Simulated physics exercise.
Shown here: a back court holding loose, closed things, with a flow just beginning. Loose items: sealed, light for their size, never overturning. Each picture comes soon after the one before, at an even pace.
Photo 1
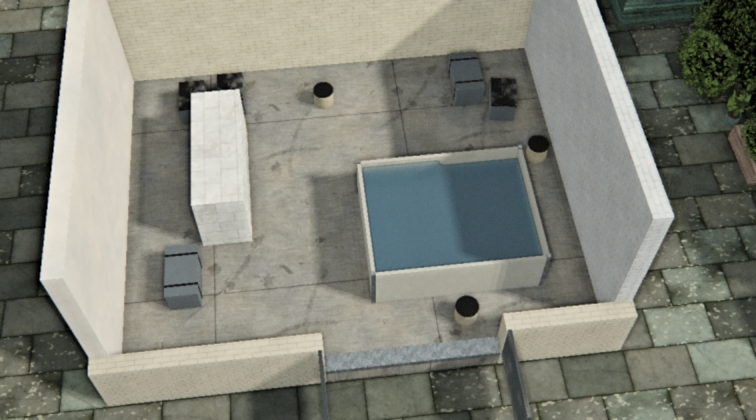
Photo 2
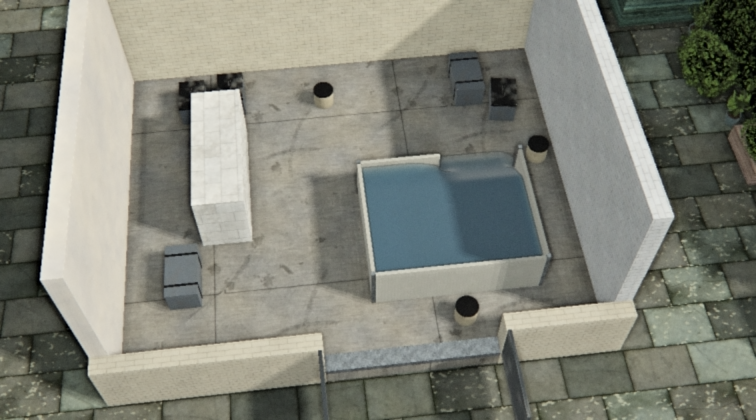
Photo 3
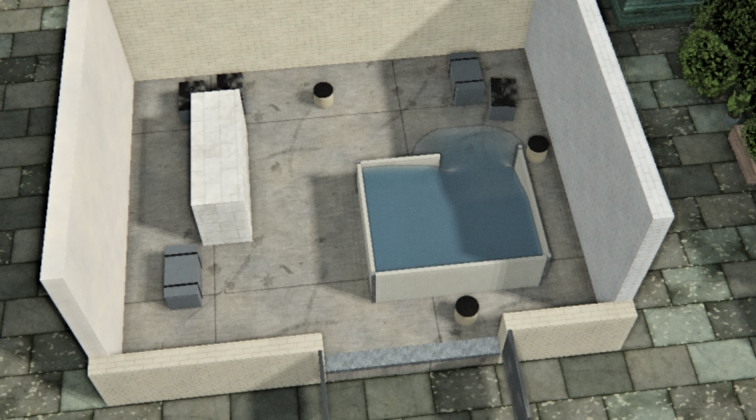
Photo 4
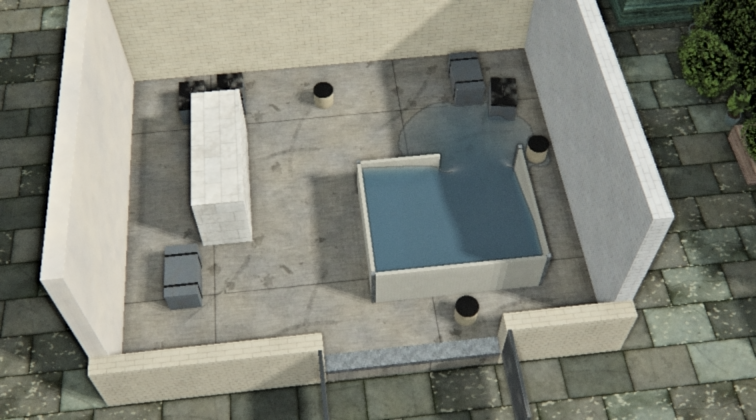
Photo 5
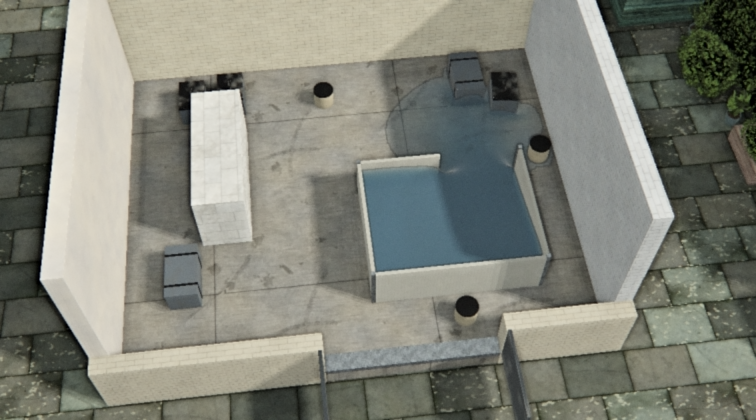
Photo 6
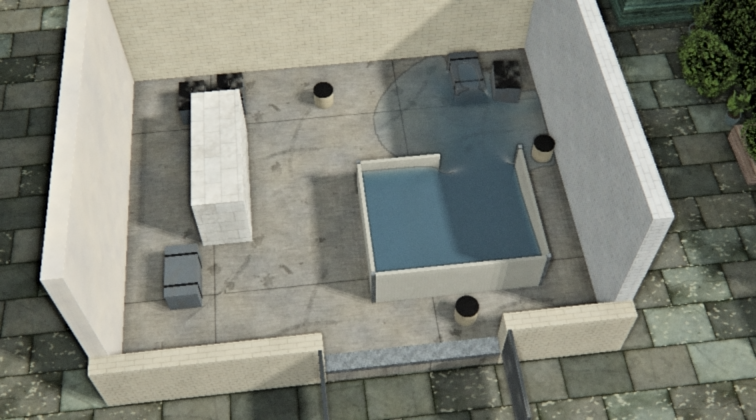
Water pouring through a gap in the back wall of a raised pool, spreading across a walled courtyard floor around grey chests.
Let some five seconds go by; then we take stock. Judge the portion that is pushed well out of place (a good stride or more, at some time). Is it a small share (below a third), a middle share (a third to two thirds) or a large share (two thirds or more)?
A large share, two thirds or more.
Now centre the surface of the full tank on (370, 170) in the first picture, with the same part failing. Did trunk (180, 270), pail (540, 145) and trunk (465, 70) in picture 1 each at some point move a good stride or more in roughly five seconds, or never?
Well, the first one didn't get far, the second got driven a long way, and the third got driven a long way.
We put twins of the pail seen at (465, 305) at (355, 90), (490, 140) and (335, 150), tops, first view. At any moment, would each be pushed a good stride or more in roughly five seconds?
In sequence: Knocked well away; knocked well away; knocked well away.
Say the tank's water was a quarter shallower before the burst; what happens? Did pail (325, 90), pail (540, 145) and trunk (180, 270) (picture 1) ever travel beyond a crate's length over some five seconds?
Went the distance, went the distance, fell short.
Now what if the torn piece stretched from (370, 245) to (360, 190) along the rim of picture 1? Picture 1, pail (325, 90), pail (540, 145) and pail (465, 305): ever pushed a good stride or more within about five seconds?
First covers that distance, second stays short of it, third stays short of it.
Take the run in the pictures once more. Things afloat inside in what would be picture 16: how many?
I count 2.
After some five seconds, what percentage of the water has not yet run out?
I'd say close to 100 percent.
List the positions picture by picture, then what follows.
In the first frame, a chest at (504, 91), on the bottom; a pail at (539, 143) rests on the ground; 0 of 8 have shifted.
In the second frame, a chest at (504, 91) rests on the ground; a pail at (539, 143), on the bottom; 0 of 8 have shifted.
In the third frame, a chest at (504, 91), on the bottom; a pail at (539, 143), on the bottom; 0 of 8 have shifted.
In the fourth frame, a chest at (504, 91) rests on the ground; a pail at (539, 143), on the bottom; 0 of 8 have shifted.
In the fifth frame, a chest at (505, 85) rests on the ground, close to its start; a pail at (541, 143), on the bottom; 1 of 8 have shifted.
In the sixth frame, a chest at (507, 74), on the bottom, a stride from its start; a pail at (545, 143) rests on the ground, close to its start; 2 of 8 have shifted.
A moment on, 1 of 8 are well off their spots; 1 afloat.
Next, 1 of 8 are well off their spots; 2 afloat.
Later, 6 of 8 are well off their spots; 5 afloat.
In the end, 6 of 8 are well off their spots, and 6 have been at some point; 4 afloat.
